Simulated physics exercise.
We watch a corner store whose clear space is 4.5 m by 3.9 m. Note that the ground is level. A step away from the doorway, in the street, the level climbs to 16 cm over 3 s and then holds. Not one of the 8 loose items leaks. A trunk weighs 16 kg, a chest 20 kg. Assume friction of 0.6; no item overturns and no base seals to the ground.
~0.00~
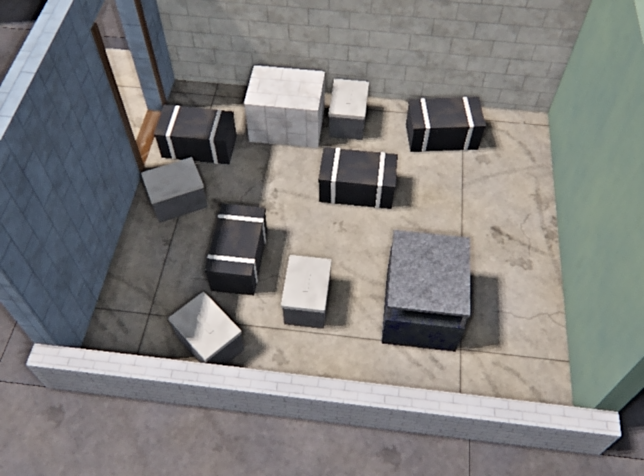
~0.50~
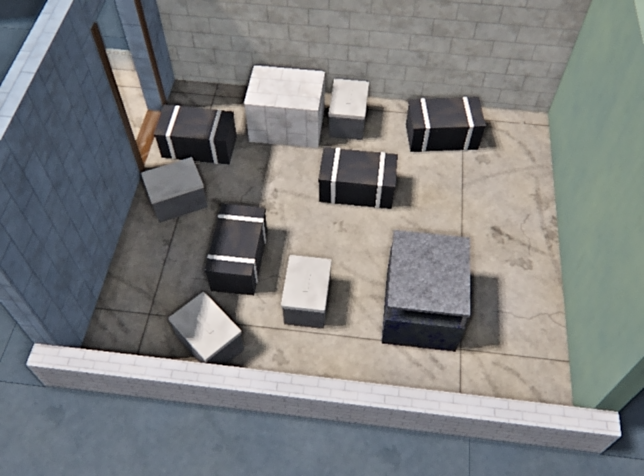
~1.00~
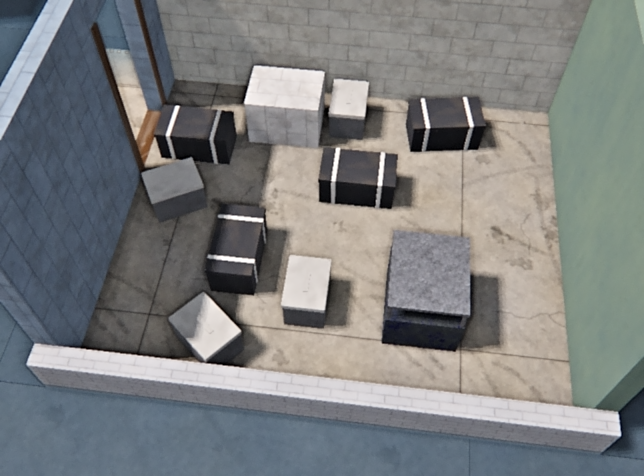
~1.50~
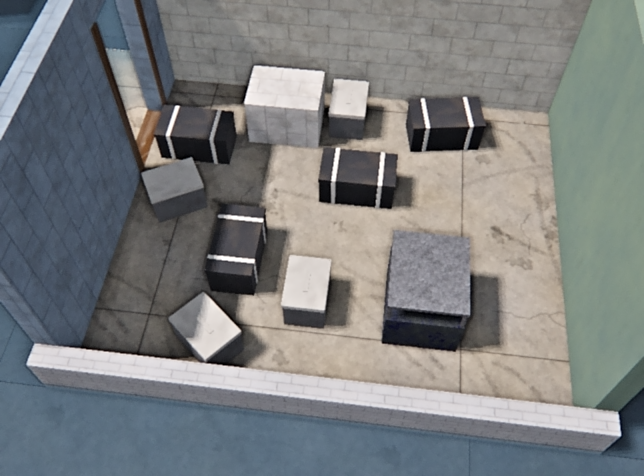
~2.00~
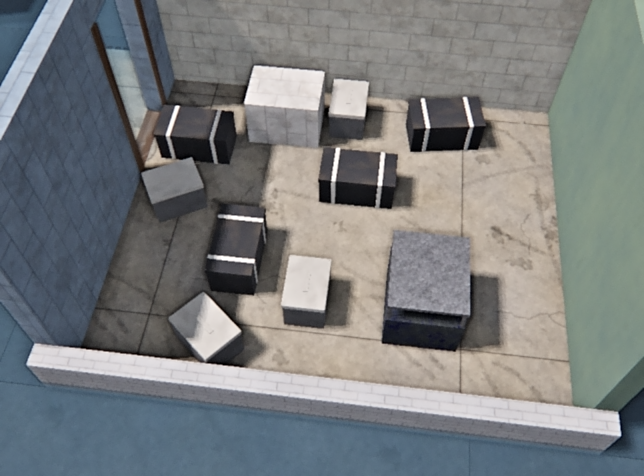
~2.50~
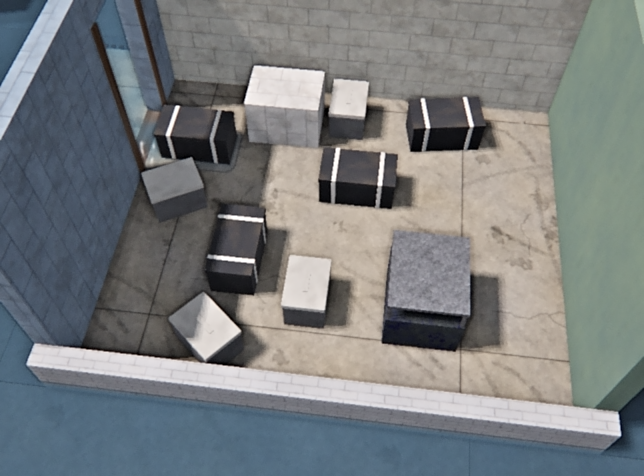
A large pale-walled room without a roof, seen from high above its low front wall, has a blue wall on the left and a green one on the right. Black boxes with white bands, white and grey blocks and a big dark speckled cube stand about the stained floor. Bluish water spreads over the grey ground outside, then reaches the left doorway, while the boxes and camera stay still.
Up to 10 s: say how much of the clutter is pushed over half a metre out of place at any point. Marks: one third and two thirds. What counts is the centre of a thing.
Displaced share: Low, under a third.
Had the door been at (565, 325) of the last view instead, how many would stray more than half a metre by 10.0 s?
In that case the number is 0.
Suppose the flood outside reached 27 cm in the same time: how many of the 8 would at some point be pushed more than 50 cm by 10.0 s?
Result: 3.
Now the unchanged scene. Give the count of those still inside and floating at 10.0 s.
The count is 0.
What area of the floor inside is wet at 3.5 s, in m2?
About 2.0 m2.
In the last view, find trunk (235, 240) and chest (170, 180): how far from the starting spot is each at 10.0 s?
Respectively 0 and 5 centimetres.
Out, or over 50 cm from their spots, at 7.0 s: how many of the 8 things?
By that time the total stands at 0.
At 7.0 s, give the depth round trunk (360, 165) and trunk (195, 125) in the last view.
Depth approx. 2 cm / 8 cm.
After 3.5 s 0 of 8 are over 50 cm from their spots; 0 afloat.
After 4.5 s 0 of 8 are over 50 cm from their spots; 1 afloat.
After 7.0 s 0 of 8 are over 50 cm from their spots; 0 afloat.
After 10.0 s 0 of 8 are over 50 cm from their spots, and 0 have been at some point; 0 afloat.
